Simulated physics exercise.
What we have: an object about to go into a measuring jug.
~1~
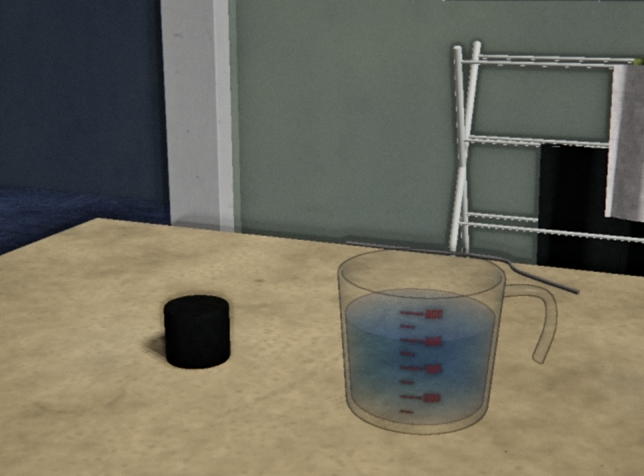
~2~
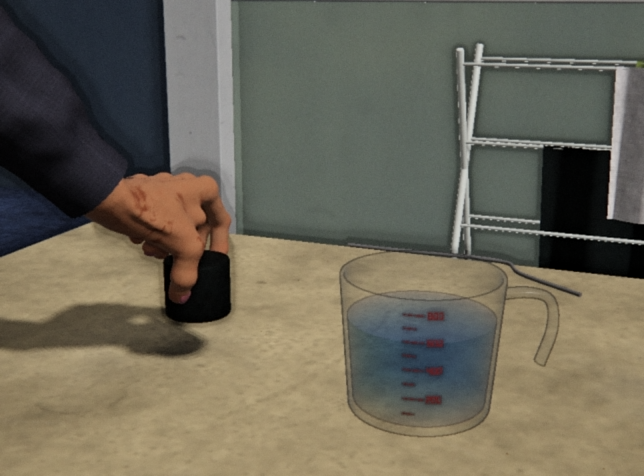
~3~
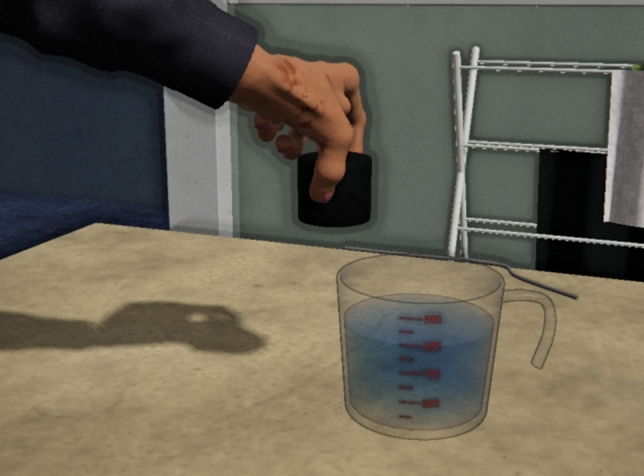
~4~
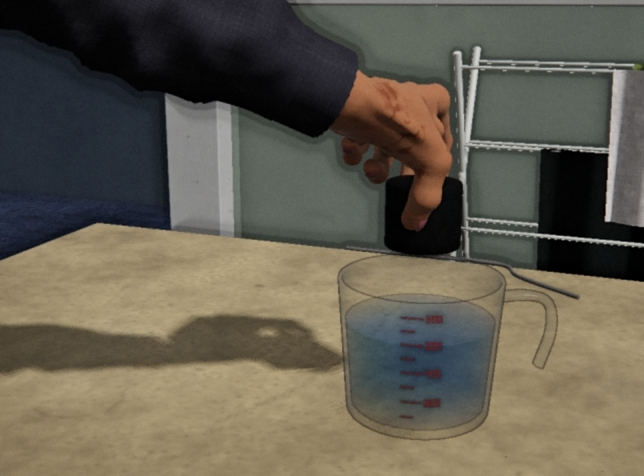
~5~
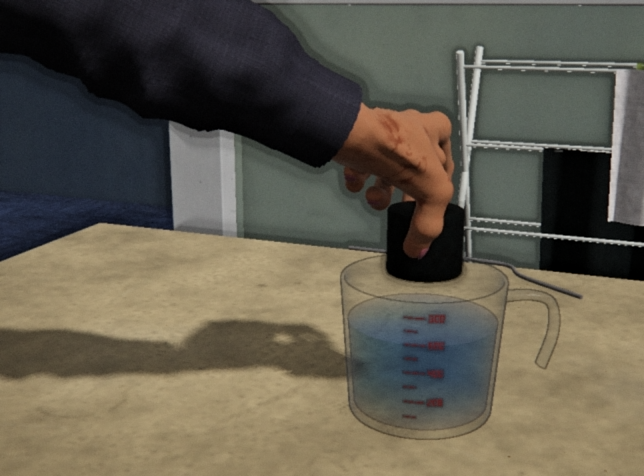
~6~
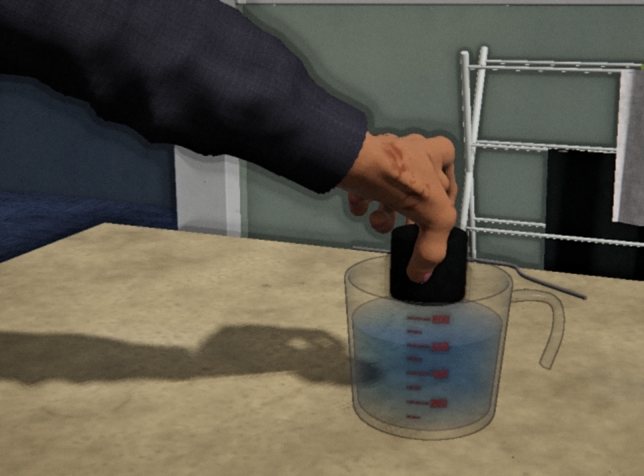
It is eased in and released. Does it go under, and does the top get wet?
In the dyed water it ends on the bottom. The measuring jug keeps it all in.
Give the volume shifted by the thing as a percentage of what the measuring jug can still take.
Roughly 30 per cent.
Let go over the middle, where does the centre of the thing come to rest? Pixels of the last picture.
Near (425, 370).
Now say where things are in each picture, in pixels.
In the first frame, the iron weight lies on the top at (197, 331); measuring jug (419, 334) about two thirds full.
The second frame shows a hand picks up the iron weight at (197, 286); measuring jug about two thirds full, surface at (421, 316).
In the third frame, the iron weight is carried over at (335, 188); measuring jug (418, 339) about two thirds full.
In the fourth frame, the iron weight is above the measuring jug at (423, 213); measuring jug about two thirds full, surface at (420, 319).
The fifth frame shows the iron weight comes down at (425, 240); measuring jug (422, 339) about two thirds full.
In the sixth frame, the iron weight is just over the surface at (428, 264); measuring jug about two thirds full, surface at (426, 319).
Shortly, the iron weight enters the dyed water; the measuring jug is about three quarters full.
Then, the iron weight goes on down; the measuring jug is about three quarters full.
At the finish, the iron weight is at the bottom; the measuring jug is about three quarters full; no mess.
